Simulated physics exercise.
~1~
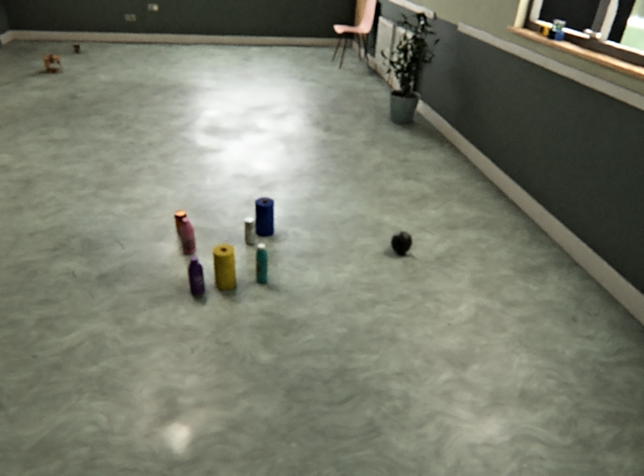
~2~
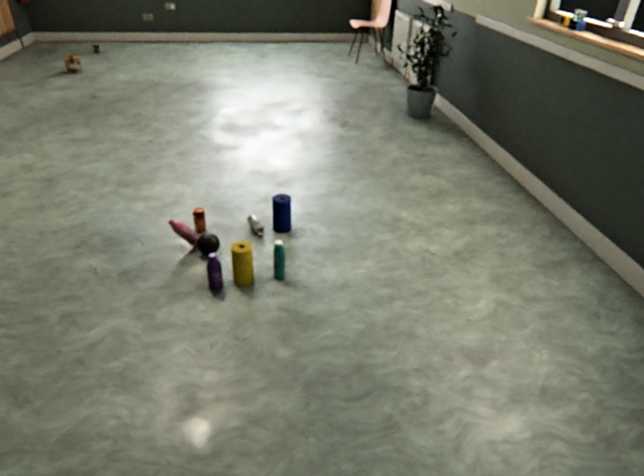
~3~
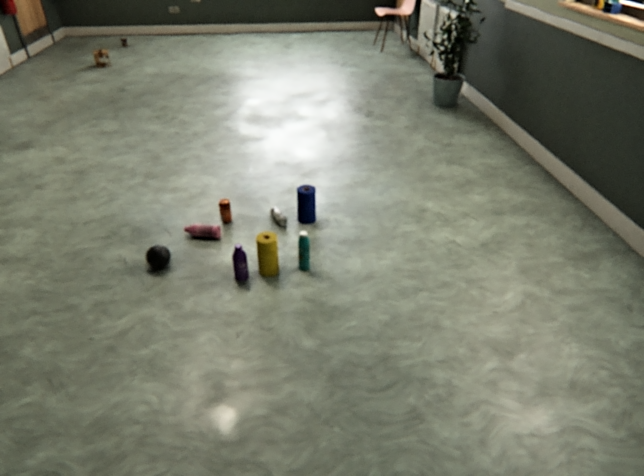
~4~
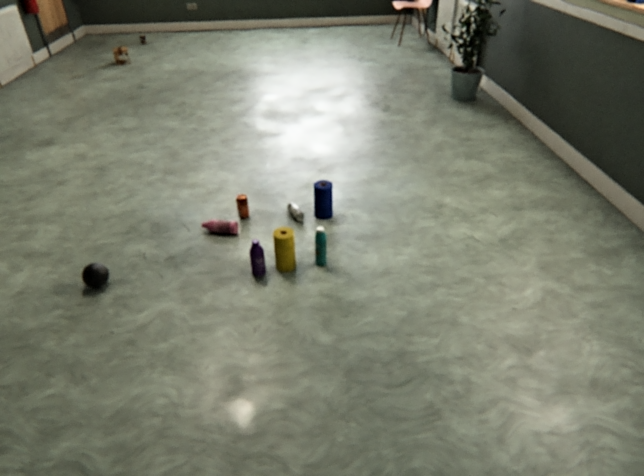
A large room with a smooth, marbled grey-green floor and dark walls is seen from above, with a potted plant and a pink chair near the far right corner. A small group of upright skittles stands near the middle, with blue, white, pink and orange ones behind yellow, purple and turquoise ones, while a black ball is off to the right. The ball rolls left through the group, toppling the white can and knocking the pink bottle over. It rolls on towards the left as the view pans slightly left. The white can and pink bottle end lying down, and the other five remain standing.
